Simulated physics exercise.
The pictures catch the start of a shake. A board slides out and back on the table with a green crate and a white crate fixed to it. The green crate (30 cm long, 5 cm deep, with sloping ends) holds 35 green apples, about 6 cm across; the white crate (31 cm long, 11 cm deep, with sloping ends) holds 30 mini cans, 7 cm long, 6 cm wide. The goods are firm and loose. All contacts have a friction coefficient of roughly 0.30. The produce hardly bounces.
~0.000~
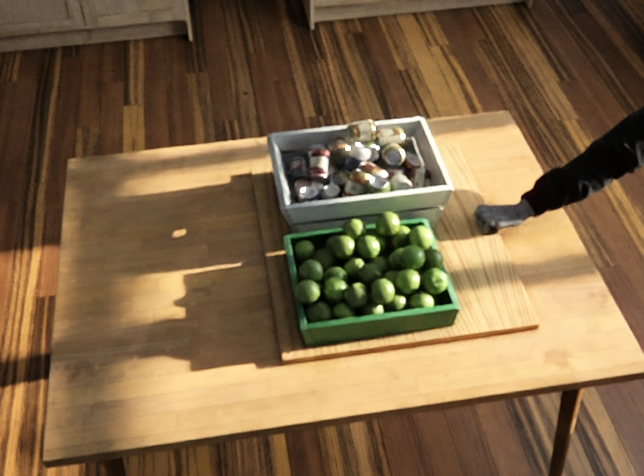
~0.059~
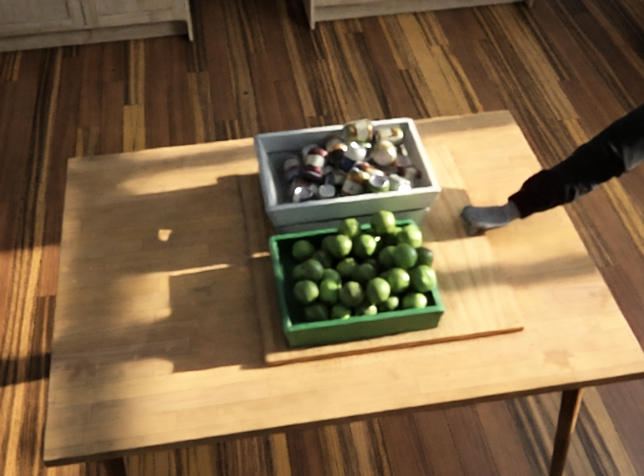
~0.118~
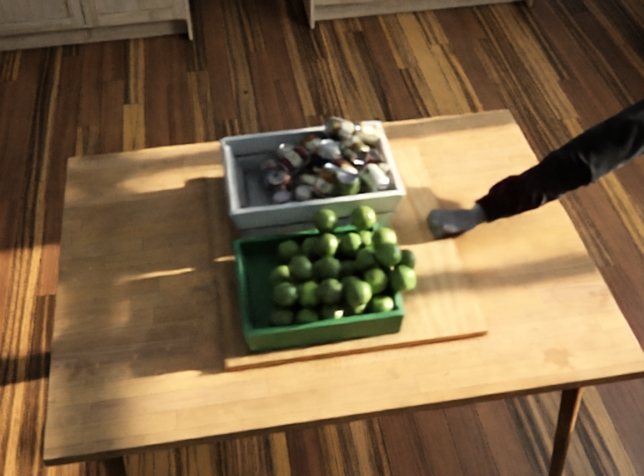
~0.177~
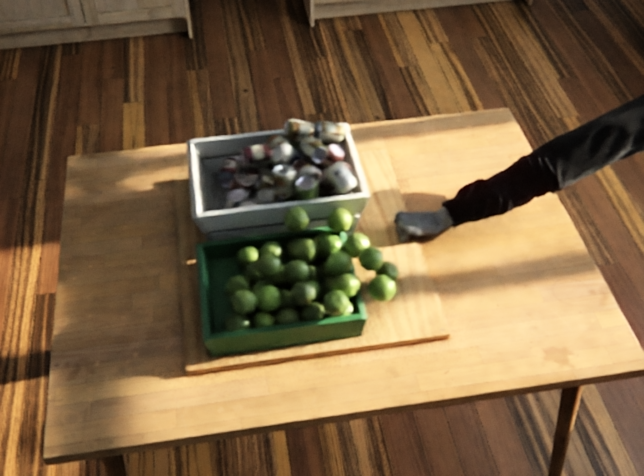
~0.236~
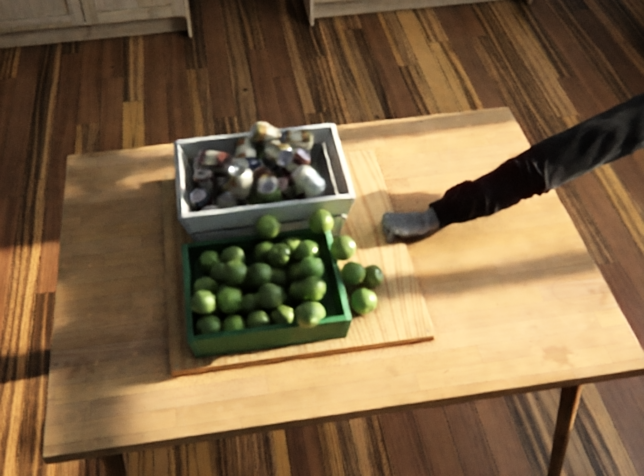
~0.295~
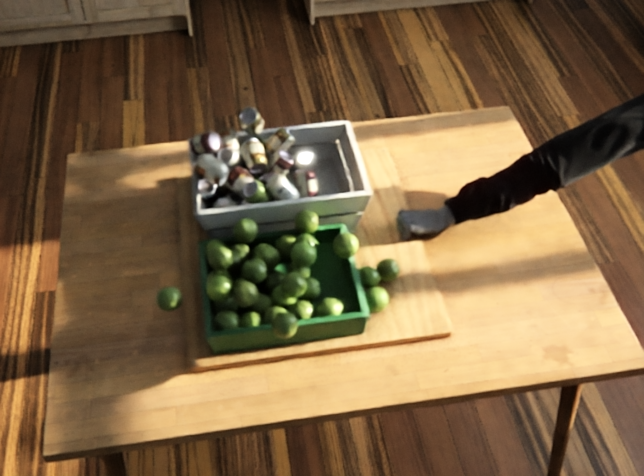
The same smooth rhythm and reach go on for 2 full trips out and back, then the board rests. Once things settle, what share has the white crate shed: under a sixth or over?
Out of the white crate go more than a sixth of the mini cans.
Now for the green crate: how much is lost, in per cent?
About: Green crate 45 per cent.
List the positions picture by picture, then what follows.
In the first picture (we follow the rim corner now nearest the camera), white crate at (286, 207); green crate at (307, 326); board 0 cm from its start; nothing out yet.
In the second picture, white crate at (271, 208); green crate at (290, 328); board 4 cm from its start.
In the third picture, white crate at (234, 212); green crate at (250, 333); board 12 cm from its start; 2 out, the lowest apple at (404, 261).
In the fourth picture, white crate at (198, 215); green crate at (210, 337); board 21 cm from its start; 4 out, the lowest apple at (387, 272).
In the fifth picture, white crate at (183, 216); green crate at (194, 338); board 24 cm from its start; 4 out, the lowest apple at (372, 276).
In the sixth picture, white crate at (200, 212); green crate at (212, 334); board 20 cm from its start; 5 out, the lowest apple at (388, 270).
After 0.48 s, 9 of 35 out of the green crate and 4 of 30 out of the white crate.
After 0.71 s, 13 of 35 out of the green crate and 10 of 30 out of the white crate.
After 1.03 s, 16 of 35 out of the green crate and 15 of 30 out of the white crate.
Final count (at 1.44 s), 16 of 35 out of the green crate and 15 of 30 out of the white crate. Asked share, 15 of 30, 50 per cent.
